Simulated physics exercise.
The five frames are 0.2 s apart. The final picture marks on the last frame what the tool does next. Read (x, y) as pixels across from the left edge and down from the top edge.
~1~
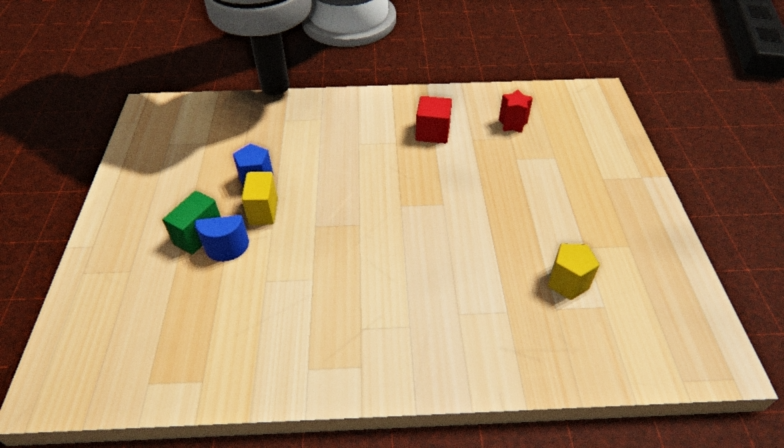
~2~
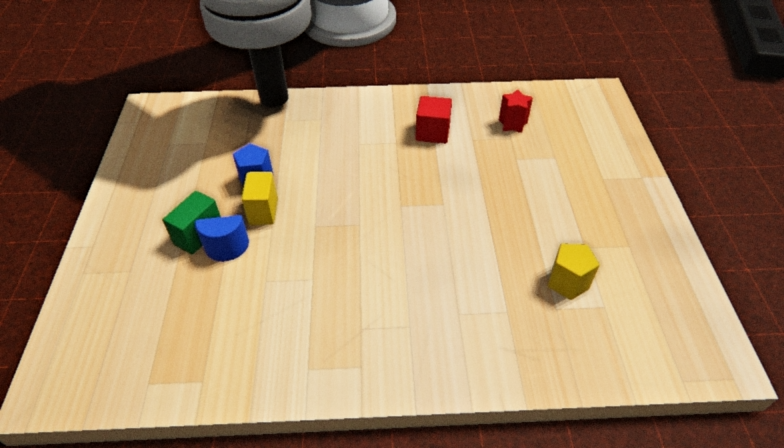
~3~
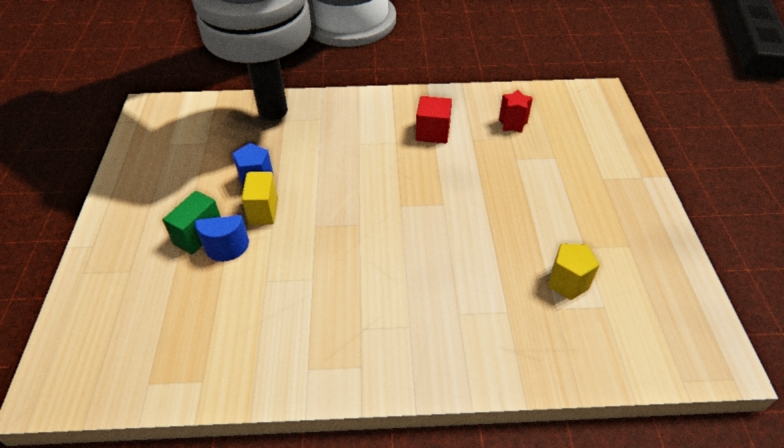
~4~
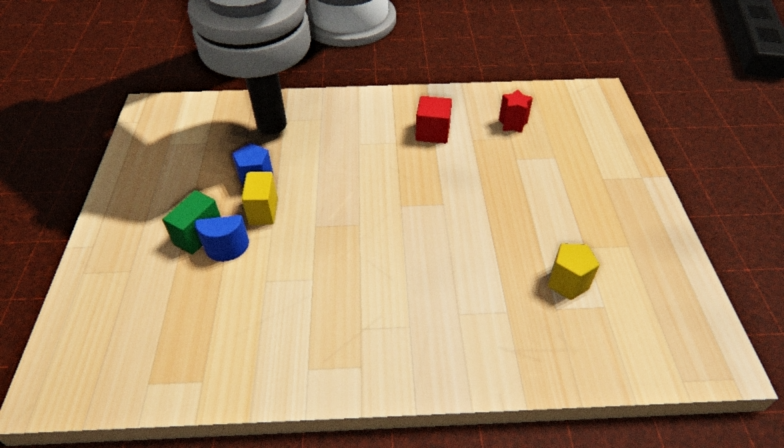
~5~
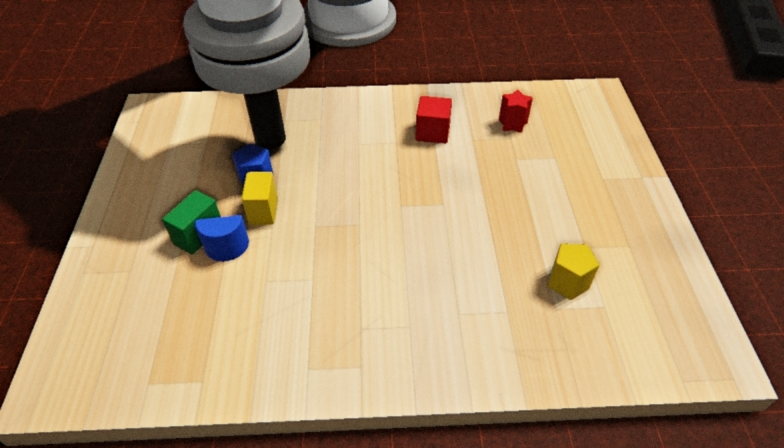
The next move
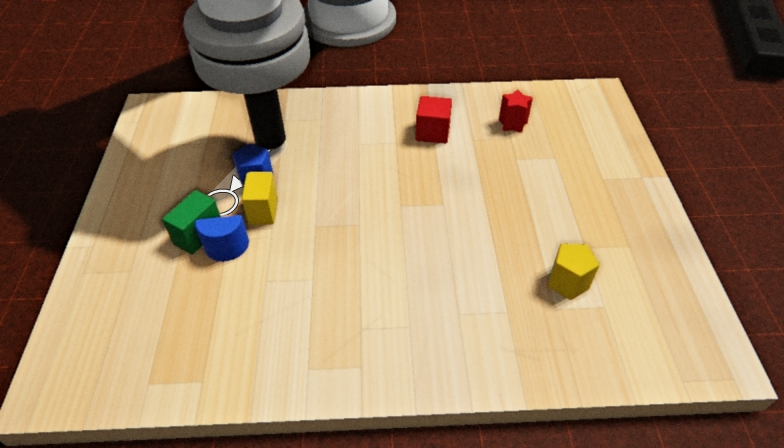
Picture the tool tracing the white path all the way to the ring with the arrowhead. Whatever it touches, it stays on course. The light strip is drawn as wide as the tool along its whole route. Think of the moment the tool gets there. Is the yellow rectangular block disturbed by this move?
The yellow rectangular block will be pushed away from where it stands.
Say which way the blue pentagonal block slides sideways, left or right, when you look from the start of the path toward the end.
Slides left.
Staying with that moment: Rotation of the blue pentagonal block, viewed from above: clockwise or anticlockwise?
Looking down, it rotates anti-clockwise.
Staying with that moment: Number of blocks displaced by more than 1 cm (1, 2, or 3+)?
Shifted over 1 cm: Two.
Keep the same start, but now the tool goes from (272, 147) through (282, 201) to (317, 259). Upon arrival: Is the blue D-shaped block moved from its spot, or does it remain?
The block you're asking about stays where it is.
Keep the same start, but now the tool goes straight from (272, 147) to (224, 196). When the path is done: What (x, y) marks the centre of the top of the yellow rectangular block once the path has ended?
It will end up at (264, 200).
The drawn path runs straight from (272, 147) to (220, 203).
The first path, step by step. Halfway along, tool (245, 167); blue pentagonal block (241, 170), turned 30° anticlockwise; yellow rectangular block (260, 192), turned 15° anticlockwise.
At the end, tool (217, 196); green rectangular block not moved; blue pentagonal block (230, 195), turned 70° anticlockwise; yellow rectangular block (268, 202), turned 50° anticlockwise.
